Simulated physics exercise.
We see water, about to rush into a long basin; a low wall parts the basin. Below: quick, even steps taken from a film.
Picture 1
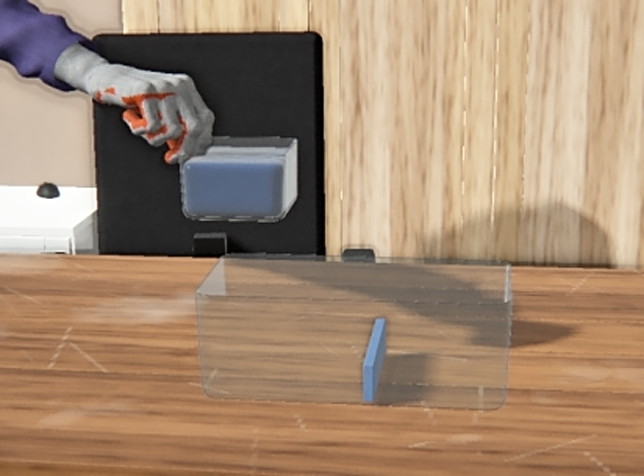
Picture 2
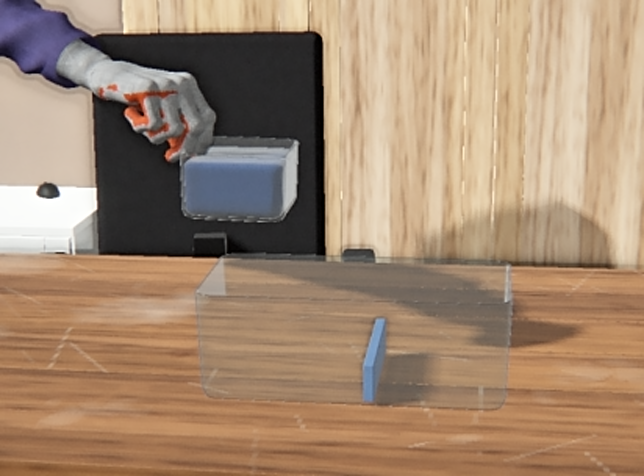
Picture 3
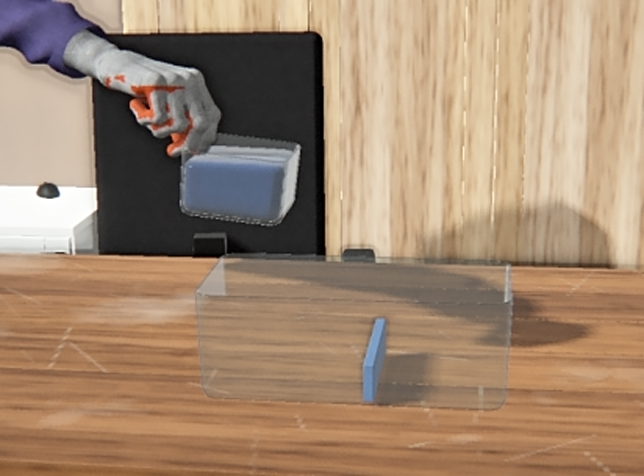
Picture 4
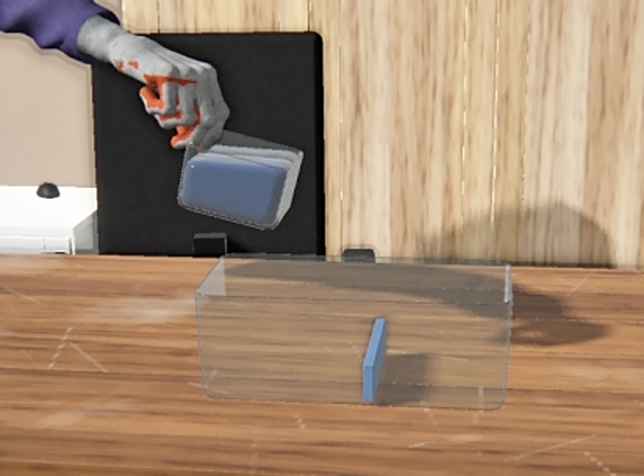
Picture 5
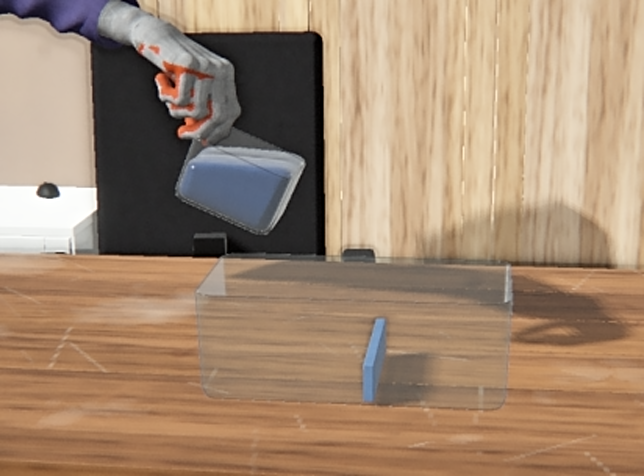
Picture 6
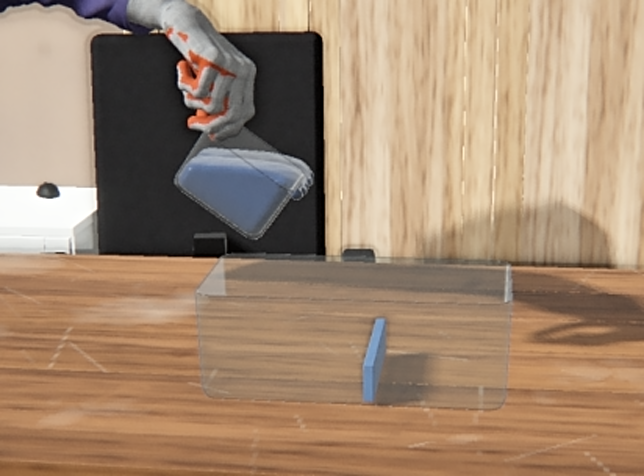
A gloved hand gradually tilts a clear container of blue water above a long basin.
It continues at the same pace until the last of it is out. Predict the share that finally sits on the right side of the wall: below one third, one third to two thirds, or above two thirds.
My call is that the right side misses a third.
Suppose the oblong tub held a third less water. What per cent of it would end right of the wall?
Roughly 5 %.
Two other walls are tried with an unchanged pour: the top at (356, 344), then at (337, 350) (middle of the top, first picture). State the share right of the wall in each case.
35 % then 65 %.
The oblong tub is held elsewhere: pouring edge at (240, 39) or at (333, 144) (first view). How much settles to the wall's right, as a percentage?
First try: Near 10 percent; second try: Near 65 percent.
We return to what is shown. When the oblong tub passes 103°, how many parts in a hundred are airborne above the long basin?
About 35 per cent.
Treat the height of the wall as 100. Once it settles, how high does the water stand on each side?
On the left it is 50 per cent, on the right 10.
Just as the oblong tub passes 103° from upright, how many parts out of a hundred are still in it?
Around 20 in a hundred.
A moment on, the oblong tub is tipped right over and 19 per cent is still to pour, 46 is left of the wall and 2 right of it.
Next, the oblong tub is tipped right over and 2 per cent is still to pour, 88 is left of the wall and 4 right of it.
Then the oblong tub is tipped right over and 0 per cent is still to pour, 90 is left of the wall and 8 right of it.
Later the oblong tub is tipped right over and 0 per cent is still to pour, 89 is left of the wall and 9 right of it.
In the end 89 per cent lies left of the wall, 9 right of it and 2 outside.
